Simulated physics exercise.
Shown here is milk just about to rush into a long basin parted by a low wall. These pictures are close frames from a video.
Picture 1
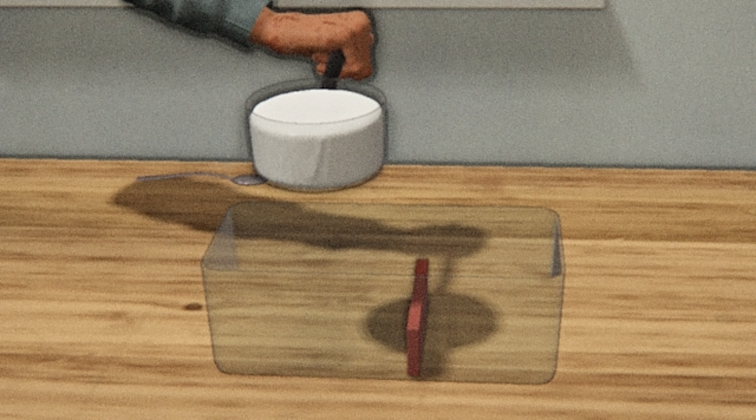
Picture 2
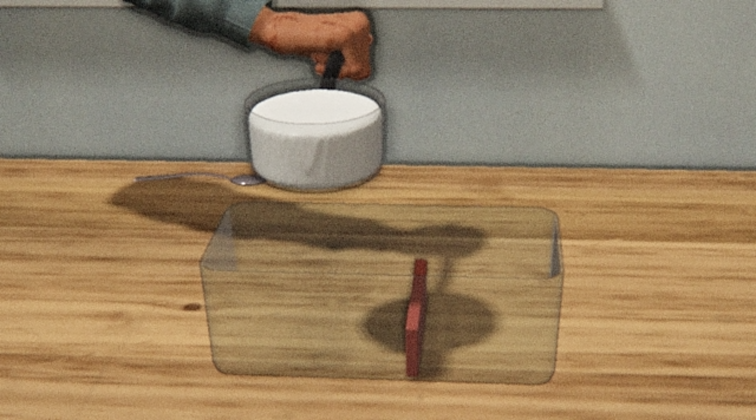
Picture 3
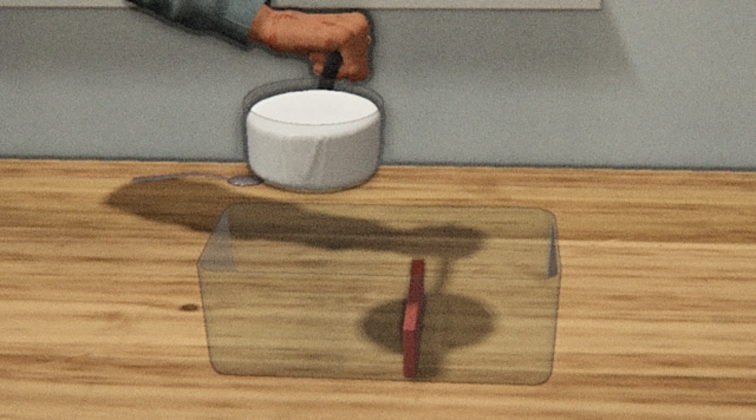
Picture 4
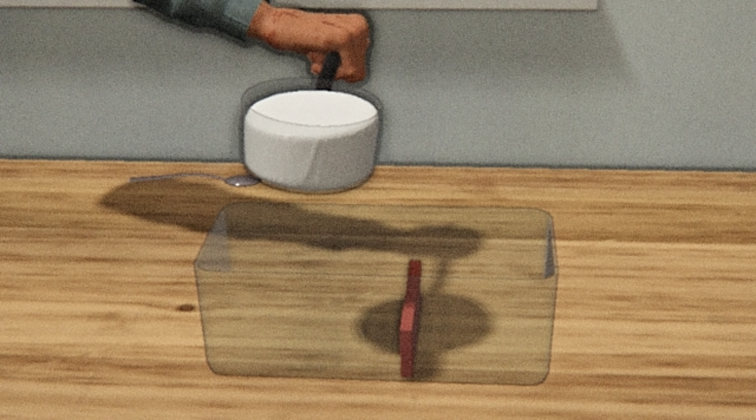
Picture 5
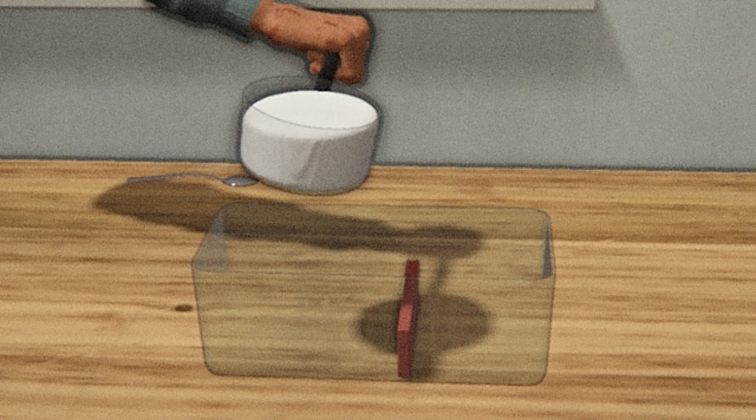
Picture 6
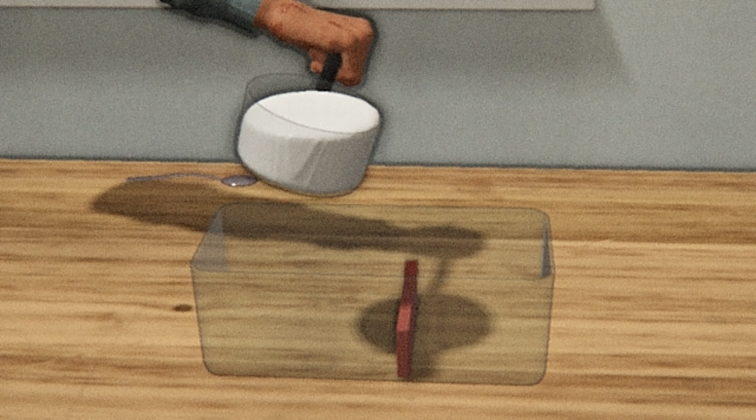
A glass pot of white milk, held by a hand from above, starts level over a wooden table, behind a long clear basin with a low red wall inside. The hand keeps its grip on the dark handle as the pot gradually tilts, its right side dipping slightly lower.
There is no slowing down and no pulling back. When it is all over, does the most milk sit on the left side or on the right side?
The section to the right gets the largest share.
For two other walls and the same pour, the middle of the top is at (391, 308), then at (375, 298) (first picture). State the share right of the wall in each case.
About 85 % and 95 %.
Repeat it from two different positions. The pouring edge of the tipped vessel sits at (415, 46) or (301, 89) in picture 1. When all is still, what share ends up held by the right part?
It works out to around 95 % and then around 0 %.
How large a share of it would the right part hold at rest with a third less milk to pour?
It works out near 60 percent.
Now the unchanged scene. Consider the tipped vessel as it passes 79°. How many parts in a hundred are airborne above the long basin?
Roughly 30 %.
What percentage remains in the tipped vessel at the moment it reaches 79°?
I'd reckon near 40 percent is still held at that tilt.
A moment on, the tilt is 79° and 41 per cent is still to pour, 1 is left of the wall and 27 right of it.
Next, the tilt is 113° and 4 per cent is still to pour, 19 is left of the wall and 73 right of it.
Then the tilt is 117° and 0 per cent is still to pour, 27 is left of the wall and 73 right of it.
Later the tilt is 117° and 0 per cent is still to pour, 27 is left of the wall and 73 right of it.
In the end 27 per cent lies left of the wall, 73 right of it and 0 outside.
